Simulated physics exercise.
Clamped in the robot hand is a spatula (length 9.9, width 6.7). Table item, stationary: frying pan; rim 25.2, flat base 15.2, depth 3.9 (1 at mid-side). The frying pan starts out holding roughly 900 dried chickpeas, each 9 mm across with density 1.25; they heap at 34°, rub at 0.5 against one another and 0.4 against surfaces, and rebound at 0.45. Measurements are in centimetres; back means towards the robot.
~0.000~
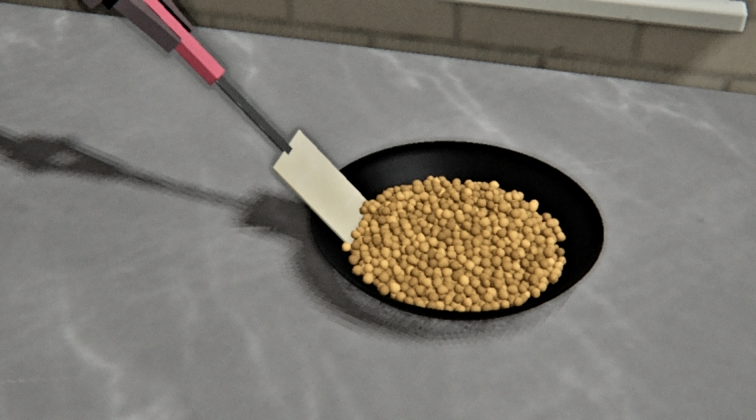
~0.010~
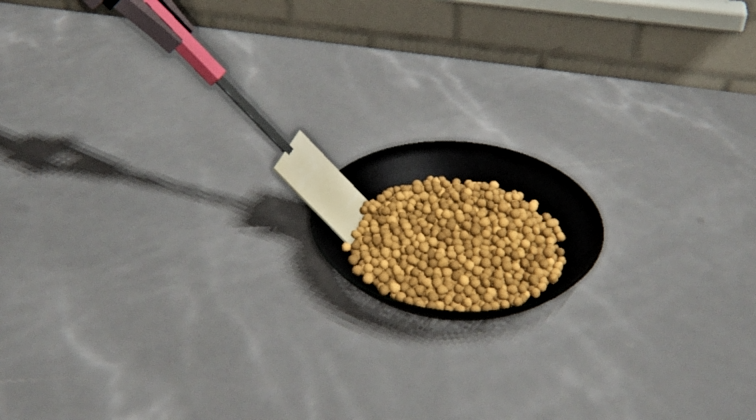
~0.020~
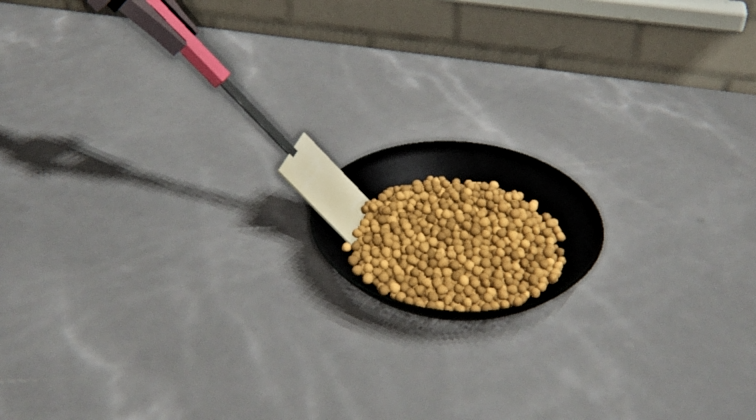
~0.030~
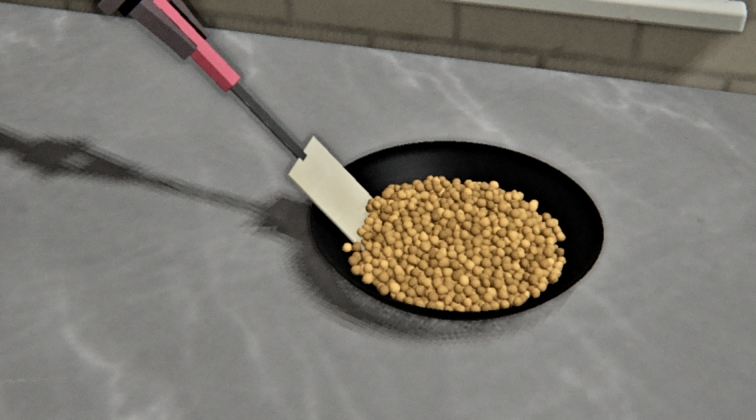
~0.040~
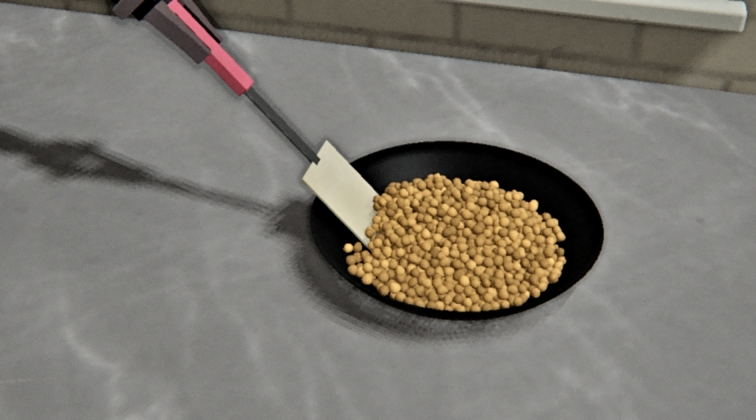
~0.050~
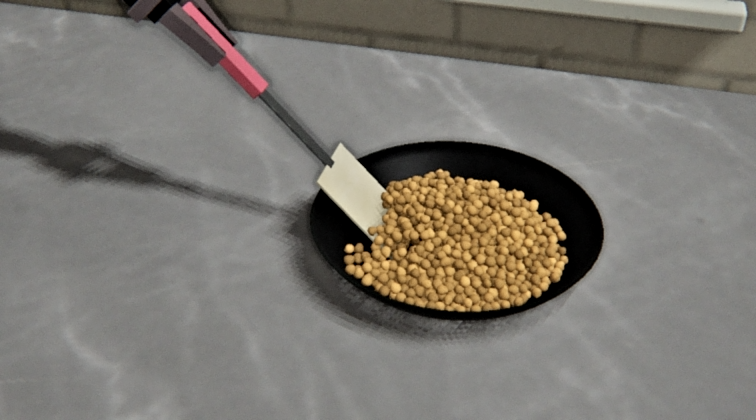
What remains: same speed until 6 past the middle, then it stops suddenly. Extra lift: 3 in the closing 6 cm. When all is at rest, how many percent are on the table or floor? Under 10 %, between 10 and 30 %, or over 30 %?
Between 10 and 30 %.
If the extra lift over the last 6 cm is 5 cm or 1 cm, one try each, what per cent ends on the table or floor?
First try around 15 percent, second try around 15 percent.
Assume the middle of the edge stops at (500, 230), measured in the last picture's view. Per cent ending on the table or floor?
I'd put it near 15 per cent.
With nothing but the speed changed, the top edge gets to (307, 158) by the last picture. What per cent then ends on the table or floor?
Some 0 per cent.
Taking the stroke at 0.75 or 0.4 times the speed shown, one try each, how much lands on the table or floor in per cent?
Try one about 15 %, try two about 0 %.
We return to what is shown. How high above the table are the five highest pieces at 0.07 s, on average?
They are near 7 cm up.
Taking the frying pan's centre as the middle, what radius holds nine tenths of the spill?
Distance: Approx. 65 cm.
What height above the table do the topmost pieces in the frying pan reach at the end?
Close to 4.5 centimetres high.
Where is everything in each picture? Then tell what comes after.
The first frame shows spatula top edge at (286, 148), sloping 46°; upper third of the load around (454, 231), from x 345 to 560, top at y 180; 900 in the frying pan.
The second frame shows spatula top edge at (287, 149), sloping 46°; upper third of the load around (453, 231), from x 345 to 560, top at y 180.
The third frame shows spatula top edge at (291, 151), sloping 46°; upper third of the load around (452, 231), from x 345 to 560, top at y 180.
The fourth frame shows spatula top edge at (301, 155), sloping 46°; upper third of the load around (447, 231), from x 345 to 560, top at y 180.
The fifth frame shows spatula top edge at (314, 159), sloping 46°; upper third of the load around (445, 228), from x 350 to 560, top at y 180.
The sixth frame shows spatula top edge at (328, 162), sloping 46°; upper third of the load around (444, 224), from x 350 to 565, top at y 175; 900 in the frying pan.
After 0.07 s, sloping 46°, highest piece 7 above the table; 900 in the frying pan.
After 0.10 s, sloping 46°, highest piece 10 above the table; 897 in the frying pan, 3 on the blade or in flight.
After 0.31 s, sloping 46°, highest piece 10 above the table; 731 in the frying pan, 165 on the table or floor, 4 on the blade or in flight.
After 1.36 s, sloping 46°, highest piece 4 above the table; 731 in the frying pan, 169 on the table or floor.
At rest, 731 in the frying pan, 169 on the table or floor. That is 19 % on the table or floor.
